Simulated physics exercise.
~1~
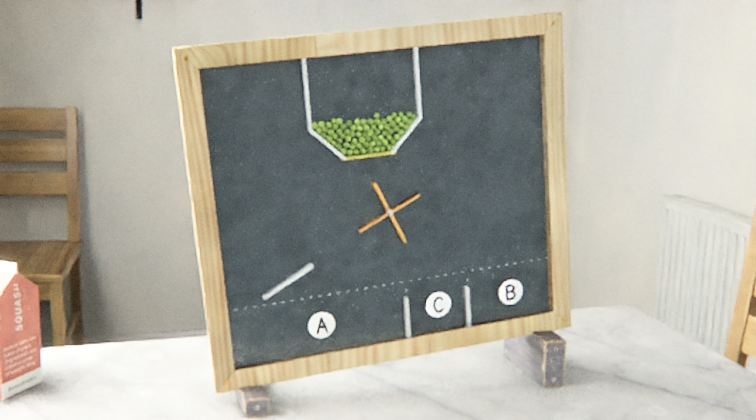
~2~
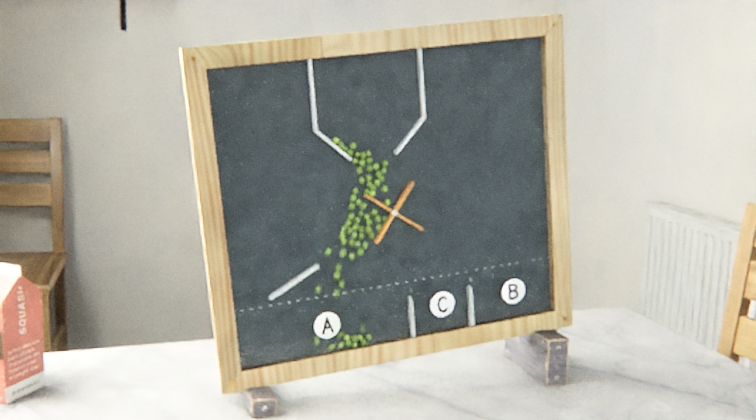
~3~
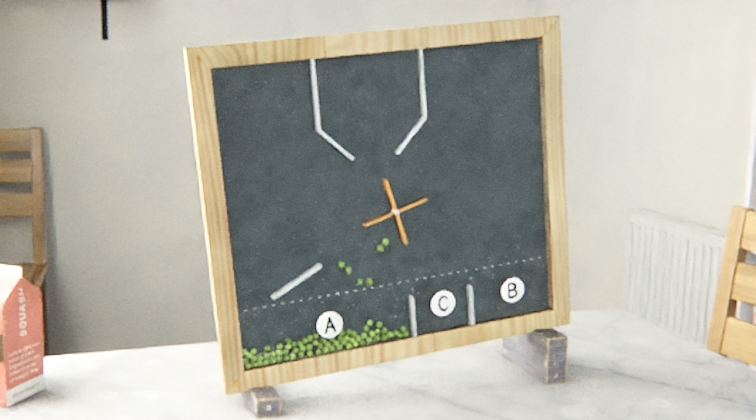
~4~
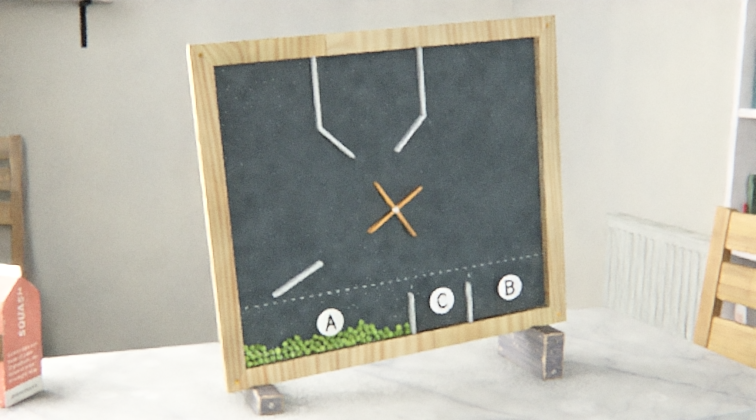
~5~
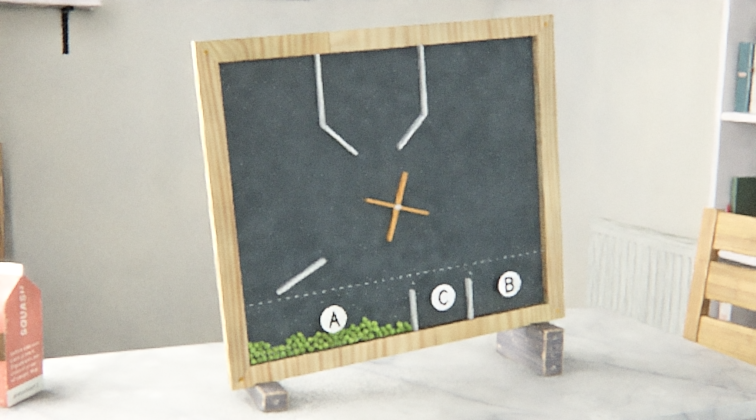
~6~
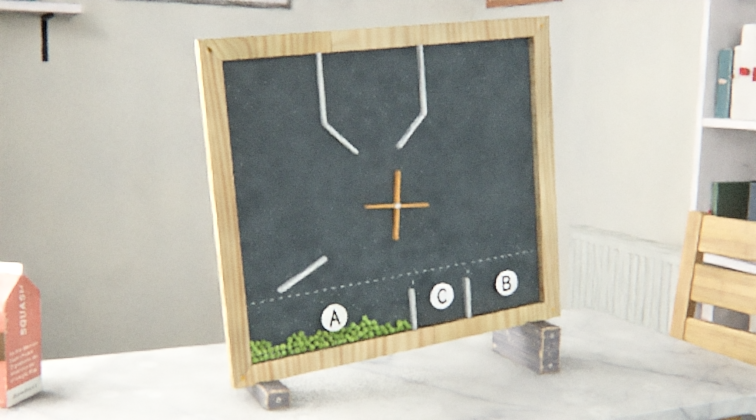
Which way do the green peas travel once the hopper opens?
The peas move down, falling from the hopper past the orange cross to the bottom of the board.
On a pale marble tabletop in a bright room, a wood-framed dark board stands on small feet, seen from the front as the view drifts slightly sideways. Green peas fill a white-outlined hopper at the top, above an orange cross, a slanted white bar at lower left, and bins marked A, C and B. The hopper's bottom opens and the peas pour down past the left side of the cross, which turns. They land in the left bin, and the last few drop after them. At the end all the peas lie still in A, while C and B stay empty.
